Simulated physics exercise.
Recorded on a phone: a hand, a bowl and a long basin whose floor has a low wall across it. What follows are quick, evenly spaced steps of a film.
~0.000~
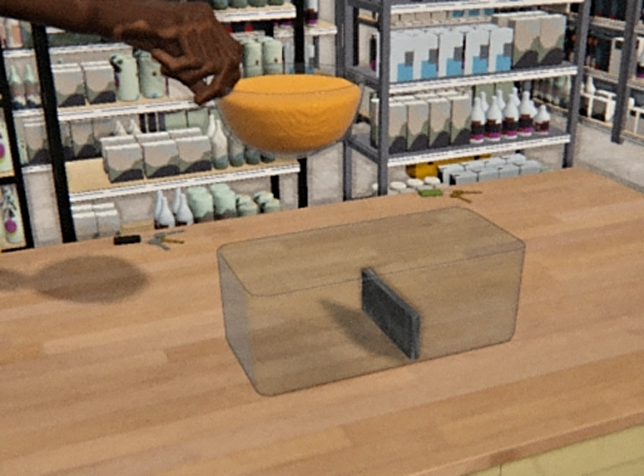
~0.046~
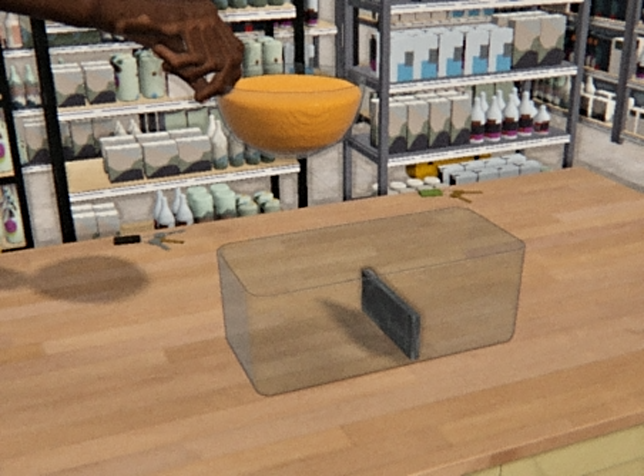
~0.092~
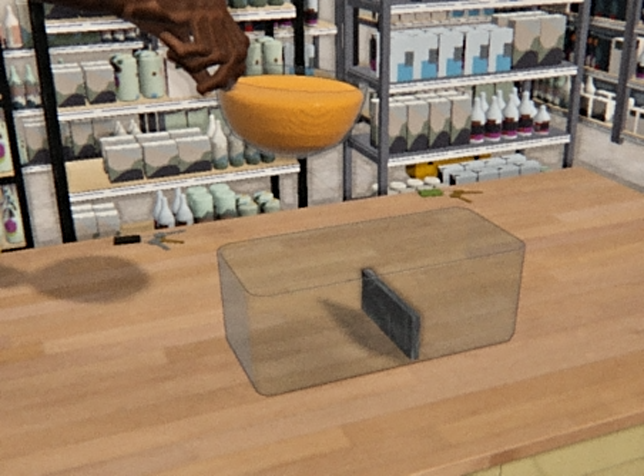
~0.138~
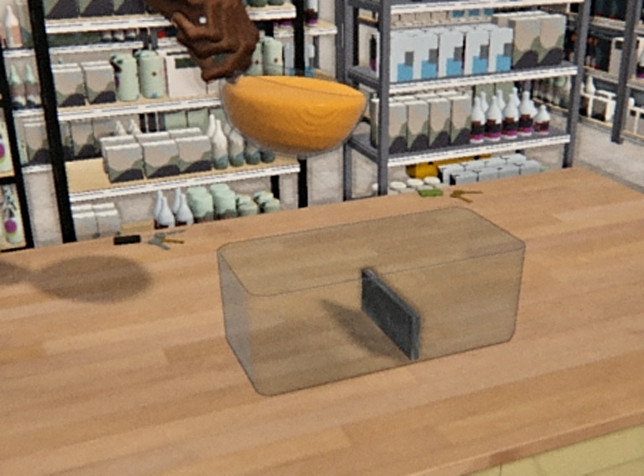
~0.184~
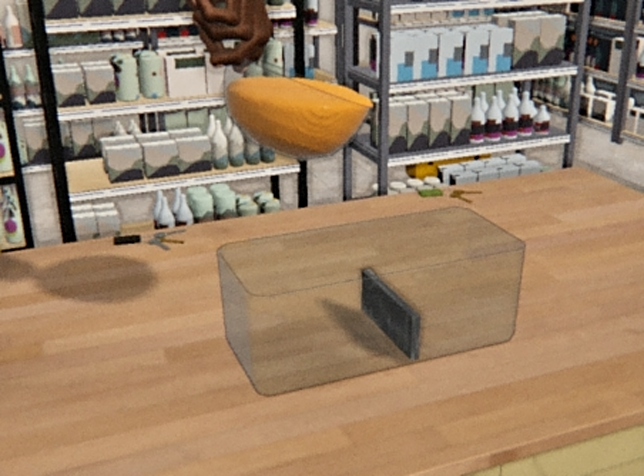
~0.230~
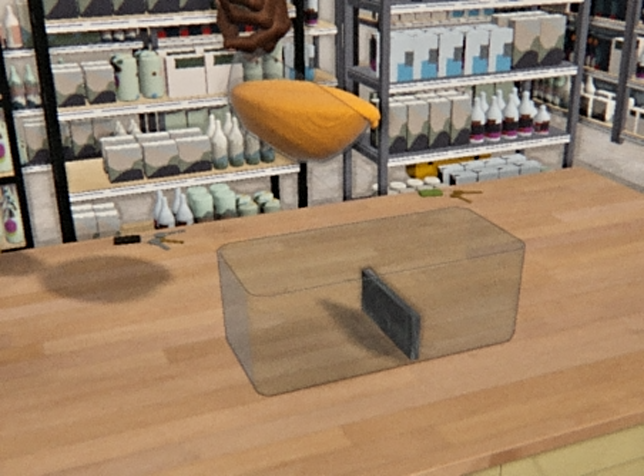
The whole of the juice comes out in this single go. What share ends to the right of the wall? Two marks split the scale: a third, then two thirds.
Most likely the amount right of the wall will lie in the middle range, one third to two thirds.
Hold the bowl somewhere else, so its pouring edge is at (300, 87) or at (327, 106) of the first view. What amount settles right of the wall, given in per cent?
10 and 20 per cent.
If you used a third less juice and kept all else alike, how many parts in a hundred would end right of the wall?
About 50 %.
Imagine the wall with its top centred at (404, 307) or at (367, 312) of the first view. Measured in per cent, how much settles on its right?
It works out to around 40 per cent for the first and around 70 per cent for the second.
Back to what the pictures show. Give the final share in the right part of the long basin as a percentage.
Close to 55 percent.
A moment on, the bowl is tipped right over and 10 per cent is still to pour, 3 is left of the wall and 40 right of it.
Next, the bowl is tipped right over and 0 per cent is still to pour, 33 is left of the wall and 55 right of it.
Then the bowl is tipped right over and 0 per cent is still to pour, 41 is left of the wall and 54 right of it.
Later the bowl is tipped right over and 0 per cent is still to pour, 42 is left of the wall and 55 right of it.
In the end 42 per cent lies left of the wall, 55 right of it and 3 outside.
